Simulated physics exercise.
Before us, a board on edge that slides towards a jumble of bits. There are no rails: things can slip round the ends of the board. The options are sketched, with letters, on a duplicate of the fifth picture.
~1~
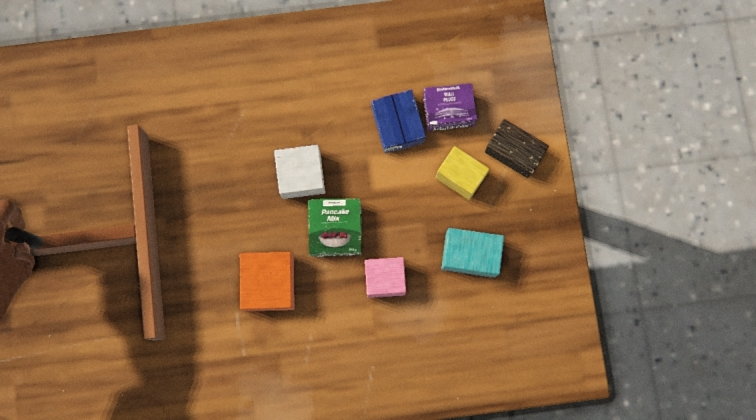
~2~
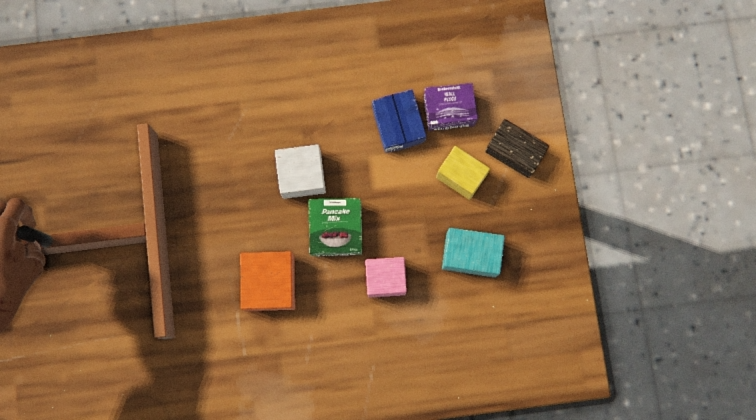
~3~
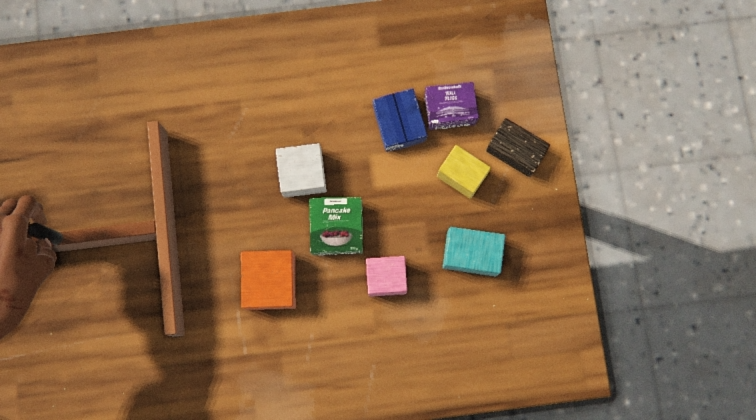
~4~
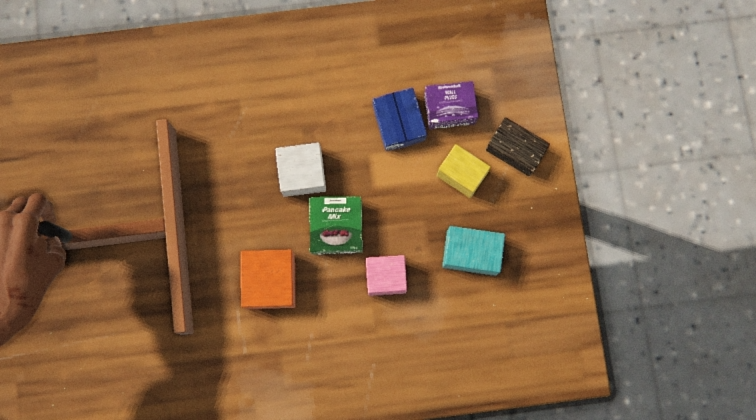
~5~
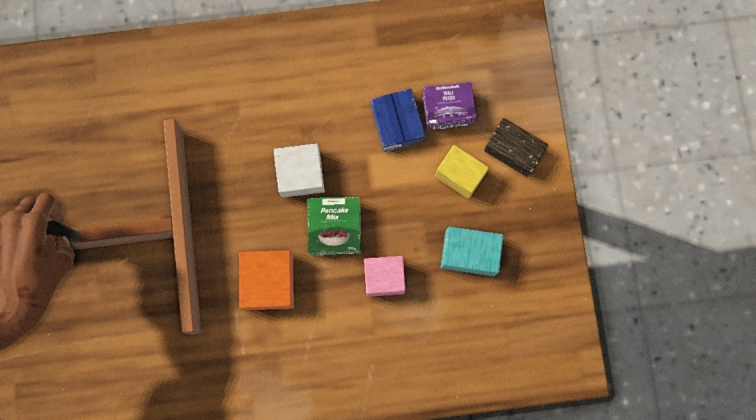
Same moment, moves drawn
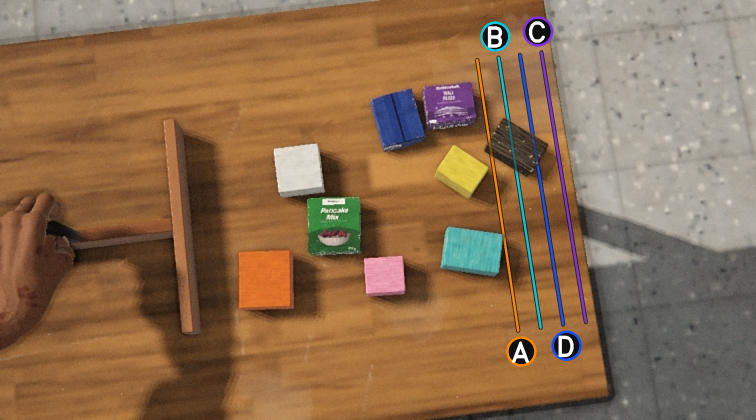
A hand slides an upright wooden board slowly rightward toward scattered colourful blocks, which stay still.
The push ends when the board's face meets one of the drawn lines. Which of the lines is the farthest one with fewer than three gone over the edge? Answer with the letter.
As far as mark A.
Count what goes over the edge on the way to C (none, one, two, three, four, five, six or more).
By then, six or more.
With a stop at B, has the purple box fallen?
By then, no.
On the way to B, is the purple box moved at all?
Yes.
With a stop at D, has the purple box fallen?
By then, no.
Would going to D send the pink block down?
Yes.
On the marked copy, A at (497, 192); B at (519, 189); C at (563, 184); D at (541, 186).
With A. Early on, board (293, 209); orange block (334, 274); white block (319, 168).
Further on, board (407, 195); turquoise block (535, 238); purple box (503, 86).
At the end, board (497, 184); black block over the edge; turquoise block over the edge; two fallen.
As for the rest, B drops four; C drops eight; D drops five.
